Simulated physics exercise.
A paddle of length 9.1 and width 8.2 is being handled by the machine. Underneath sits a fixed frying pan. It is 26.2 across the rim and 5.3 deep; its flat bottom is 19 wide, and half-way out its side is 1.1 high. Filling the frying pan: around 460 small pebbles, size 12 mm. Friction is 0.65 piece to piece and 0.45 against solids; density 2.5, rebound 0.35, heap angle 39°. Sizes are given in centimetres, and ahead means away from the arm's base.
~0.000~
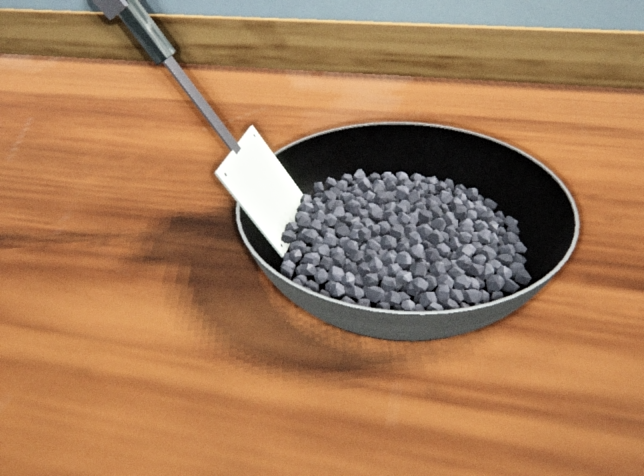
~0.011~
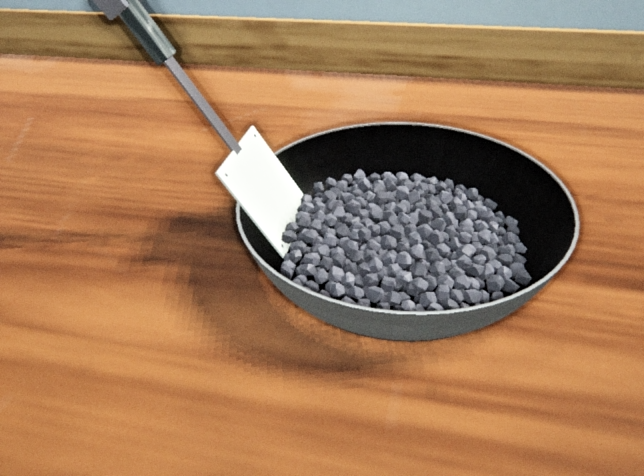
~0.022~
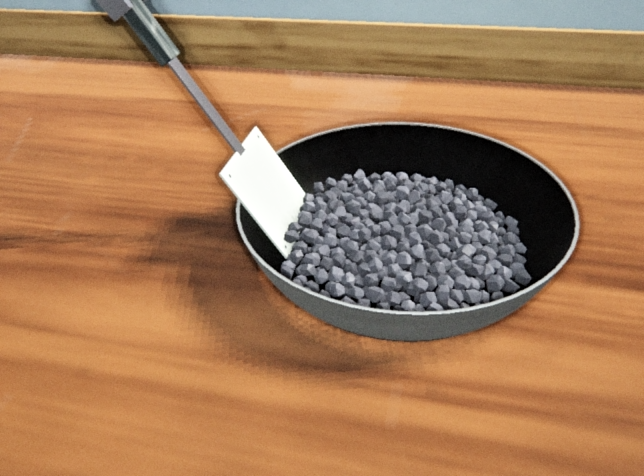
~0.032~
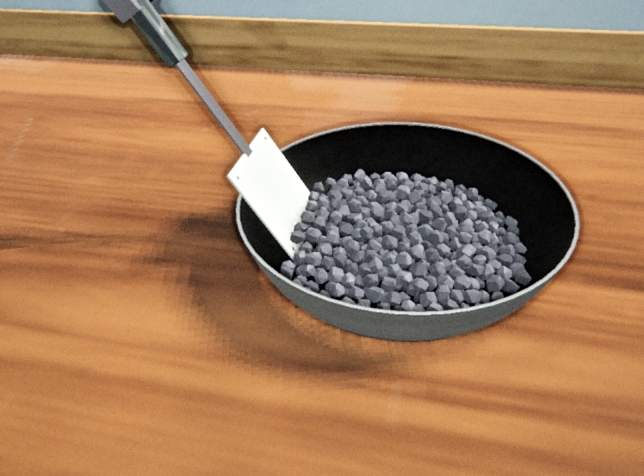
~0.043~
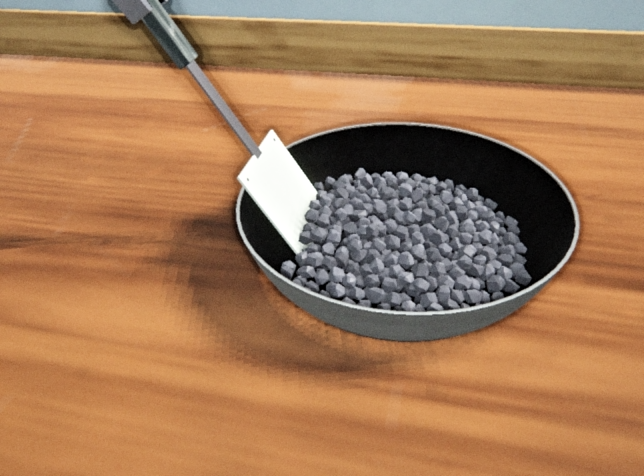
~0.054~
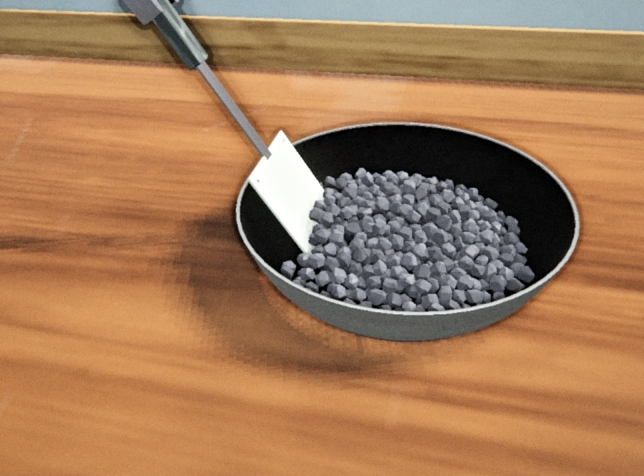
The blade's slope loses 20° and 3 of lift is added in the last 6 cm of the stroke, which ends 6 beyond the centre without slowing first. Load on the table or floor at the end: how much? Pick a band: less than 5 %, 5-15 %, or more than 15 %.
It falls in the band less than 5 %.
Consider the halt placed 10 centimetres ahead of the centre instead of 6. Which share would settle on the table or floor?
Roughly 20 %.
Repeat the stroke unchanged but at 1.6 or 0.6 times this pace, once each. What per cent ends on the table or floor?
About 10 and 0 per cent.
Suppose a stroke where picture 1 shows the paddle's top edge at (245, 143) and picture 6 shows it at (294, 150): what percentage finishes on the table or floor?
Around 15 per cent finishes on the table or floor.
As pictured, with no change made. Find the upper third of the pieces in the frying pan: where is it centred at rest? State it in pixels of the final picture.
Pixel position: Approx. (514, 225).
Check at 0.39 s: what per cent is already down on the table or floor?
Close to 2 per cent of the load.
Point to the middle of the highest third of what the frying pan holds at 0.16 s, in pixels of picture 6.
About pixel (472, 223).
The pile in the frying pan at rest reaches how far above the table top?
About 6.5 cm above the table.
After 0.11 s, sloping 58°, highest piece 5 above the table; 464 in the frying pan.
After 0.16 s, sloping 51°, highest piece 6 above the table; 464 in the frying pan.
After 0.39 s, sloping 38°, highest piece 6 above the table; 452 in the frying pan, 9 on the table or floor, 3 on the blade or in flight.
After 1.44 s, sloping 38°, highest piece 6 above the table; 452 in the frying pan, 12 on the table or floor.
In the end, 452 in the frying pan, 12 on the table or floor. That is 3 % on the table or floor.
